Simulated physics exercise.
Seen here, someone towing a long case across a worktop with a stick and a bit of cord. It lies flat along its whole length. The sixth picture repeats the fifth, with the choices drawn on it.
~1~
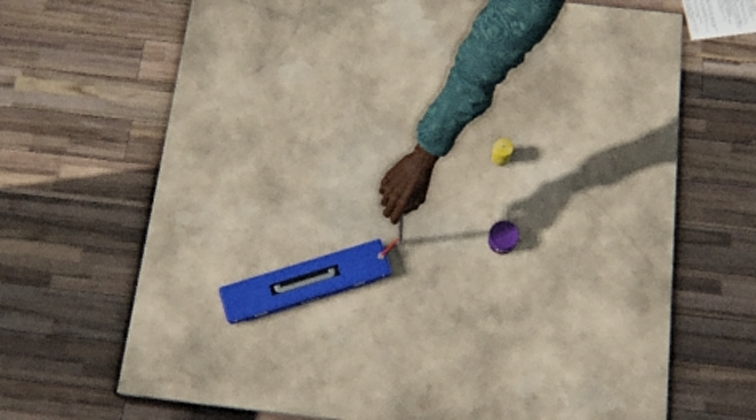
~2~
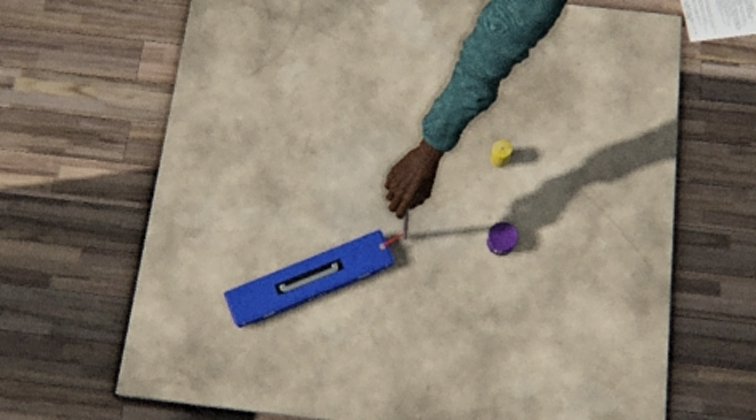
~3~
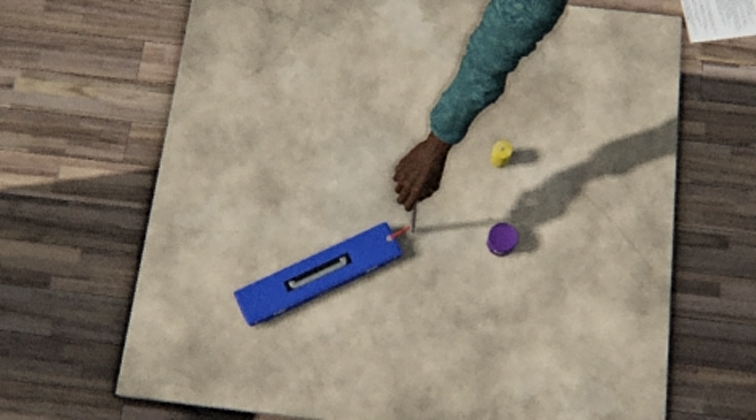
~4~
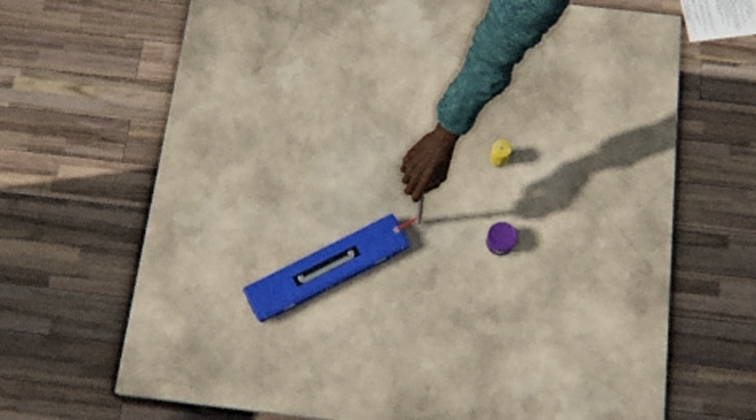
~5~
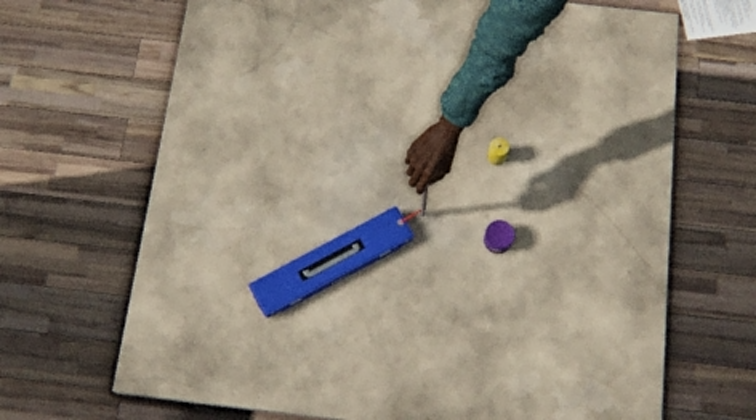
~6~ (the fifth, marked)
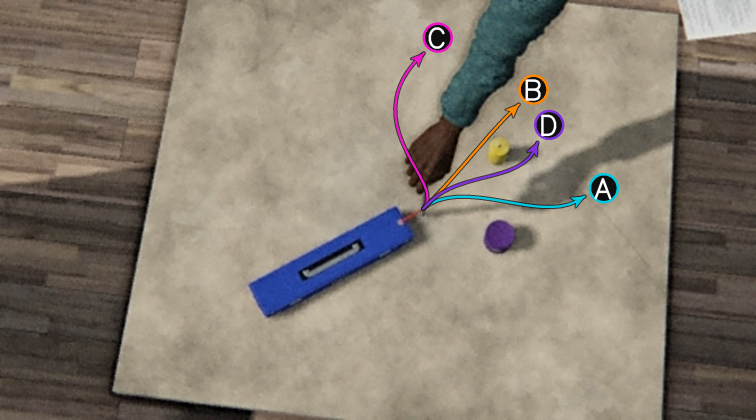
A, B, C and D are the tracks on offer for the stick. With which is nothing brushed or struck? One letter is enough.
Only C misses them all.
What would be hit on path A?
The purple tub.
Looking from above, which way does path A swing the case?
It turns clockwise.
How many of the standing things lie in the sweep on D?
It touches one.
On the copy, A from (423, 209) via (508, 202) to (584, 196); B from (423, 209) via (474, 153) to (519, 105); C from (423, 209) via (397, 125) to (424, 53); D from (423, 209) via (484, 177) to (537, 142).
On C. First, foot of the stick (407, 152), middle of the case (350, 234).
Then, foot of the stick (397, 93), middle of the case (366, 185).
Finally, foot of the stick (427, 51), middle of the case (386, 137); nothing has been touched.
By contrast, A meets the purple tub; B meets the yellow candle; D meets the yellow candle.
